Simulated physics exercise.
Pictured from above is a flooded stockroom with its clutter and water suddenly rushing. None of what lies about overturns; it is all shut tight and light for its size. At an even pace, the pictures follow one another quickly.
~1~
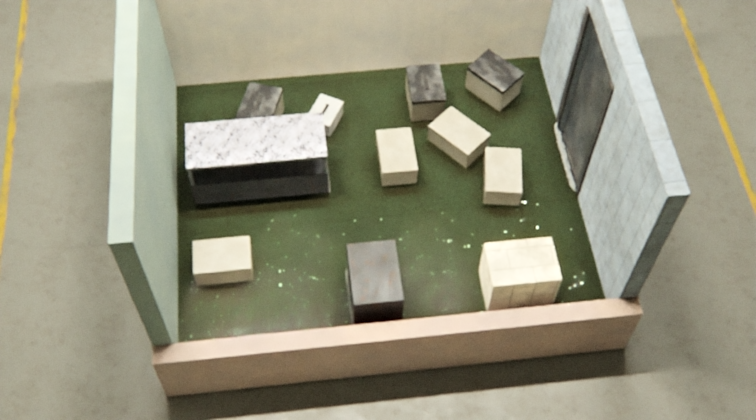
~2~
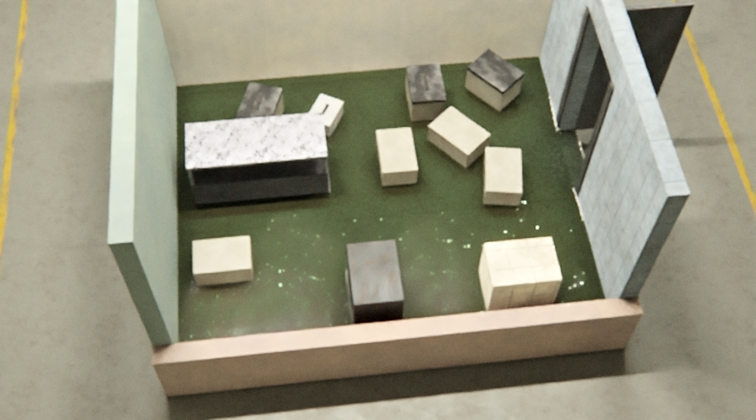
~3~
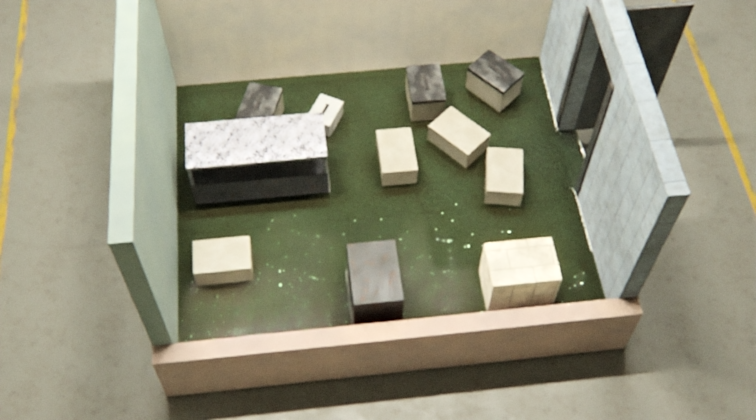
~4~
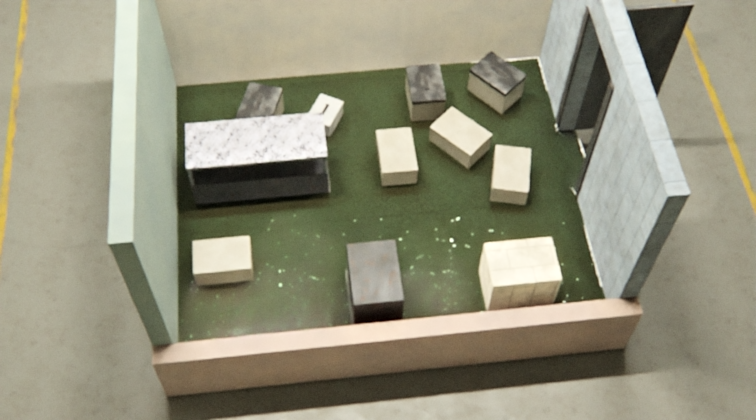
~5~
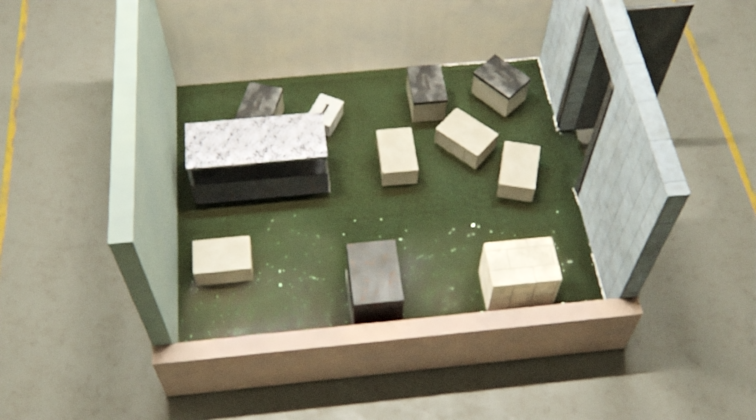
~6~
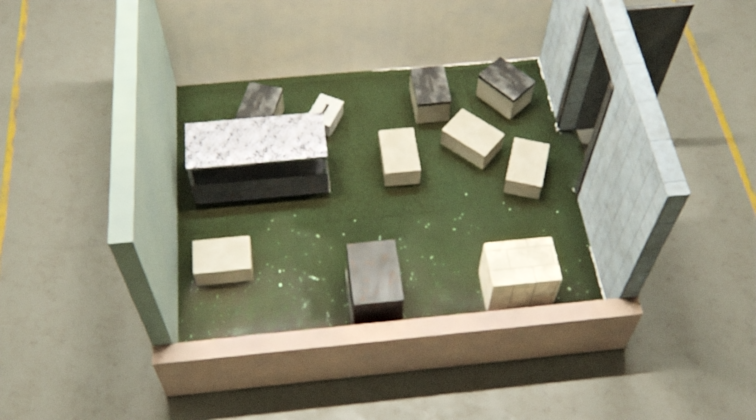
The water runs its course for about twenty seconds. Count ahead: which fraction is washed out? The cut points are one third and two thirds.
A third to two thirds.
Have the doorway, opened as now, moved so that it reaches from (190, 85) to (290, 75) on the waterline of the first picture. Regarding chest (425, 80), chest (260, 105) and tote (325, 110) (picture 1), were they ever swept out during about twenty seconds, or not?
Outcome for each, in the order asked: Flushed / flushed / flushed.
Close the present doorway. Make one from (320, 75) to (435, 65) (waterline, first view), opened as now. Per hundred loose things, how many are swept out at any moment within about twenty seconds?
Estimated share: Around 90 %.
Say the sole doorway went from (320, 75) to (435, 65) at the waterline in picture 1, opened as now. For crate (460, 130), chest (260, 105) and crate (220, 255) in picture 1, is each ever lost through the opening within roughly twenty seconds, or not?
Taking them as listed: Exits, exits, never leaves.
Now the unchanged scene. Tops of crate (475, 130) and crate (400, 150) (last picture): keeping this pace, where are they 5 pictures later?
First top about at (509, 130); second top about at (424, 146).
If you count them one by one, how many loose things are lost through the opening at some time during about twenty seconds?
The total is 5.
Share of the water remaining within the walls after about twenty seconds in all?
Roughly 56 percent.
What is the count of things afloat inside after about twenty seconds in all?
Exactly 3.
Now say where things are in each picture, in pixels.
In the first frame, a crate at (504, 170) floats; a chest at (496, 70), afloat; 0 of 8 have shifted.
In the second frame, a crate at (504, 170) floats; a chest at (496, 70), afloat; 0 of 8 have shifted.
In the third frame, a crate at (505, 170) floats; a chest at (496, 70), afloat; 0 of 8 have shifted.
In the fourth frame, a crate at (512, 168), afloat, close to its start; a chest at (498, 72), afloat, close to its start; 1 of 8 have shifted.
In the fifth frame, a crate at (520, 165), afloat, close to its start; a chest at (502, 75), afloat, close to its start; 3 of 8 have shifted.
In the sixth frame, a crate at (528, 162) floats, a stride from its start; a chest at (507, 78) floats, close to its start; 4 of 8 have shifted.
A moment on, 1 of 8 are out; 7 afloat.
Next, 3 of 8 are out; 5 afloat.
Later, 5 of 8 are out; 3 afloat.
In the end, 5 of 8 are out; 3 afloat.
